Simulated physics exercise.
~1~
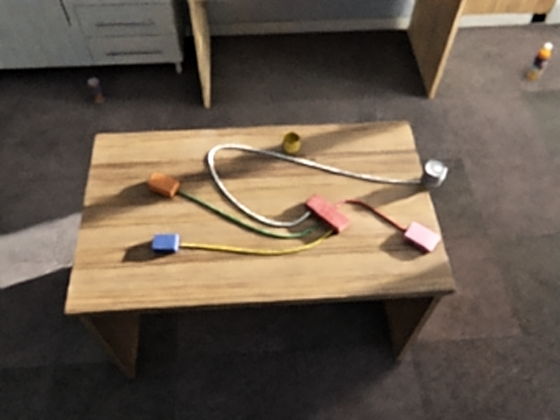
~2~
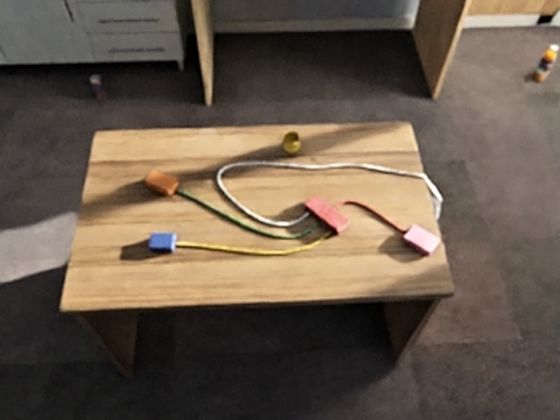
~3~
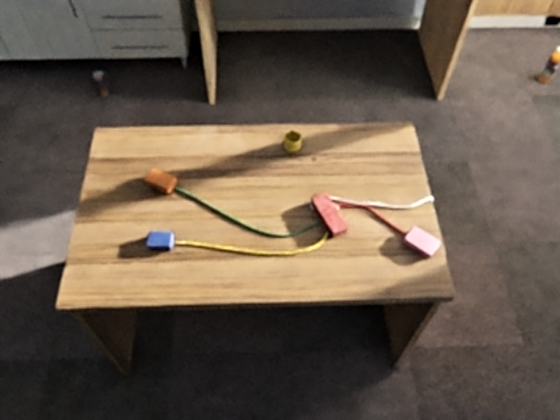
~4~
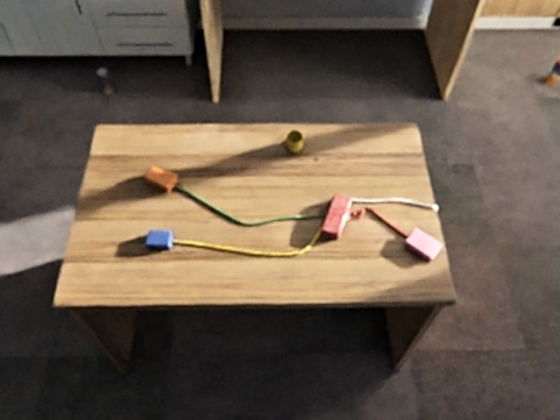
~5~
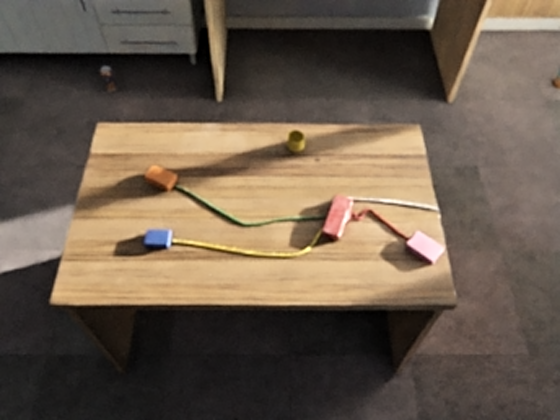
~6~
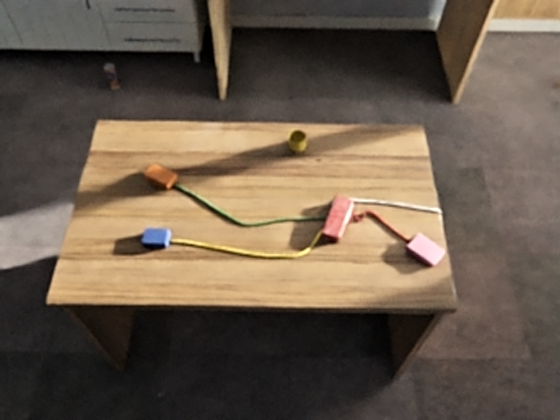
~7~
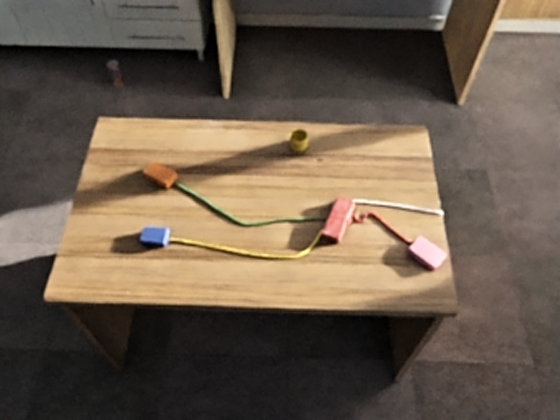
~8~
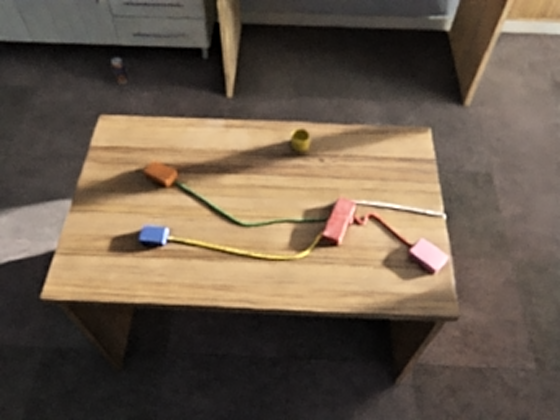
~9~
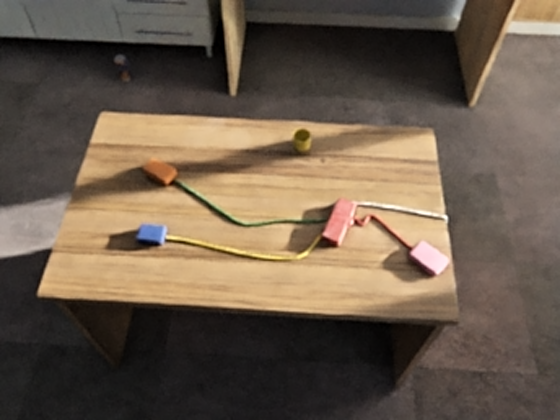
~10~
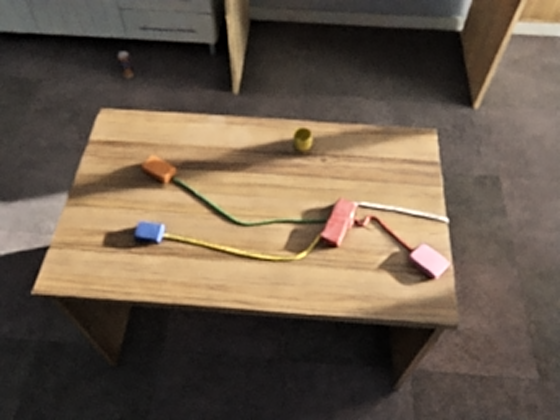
To begin with, a wooden desk holds a red strip joined by cables to an orange block, a blue block, a pink block and a grey speaker at the right edge, with a yellow cup near the back. The speaker tips over the edge and drops out of sight, its white cable sliding after it. The looped cable is pulled nearly straight toward the right, and the red strip turns and shifts slightly. The other blocks and the cup stay put. The view drifts gently, and at the end the white cable still runs from the strip to the desk's right edge.
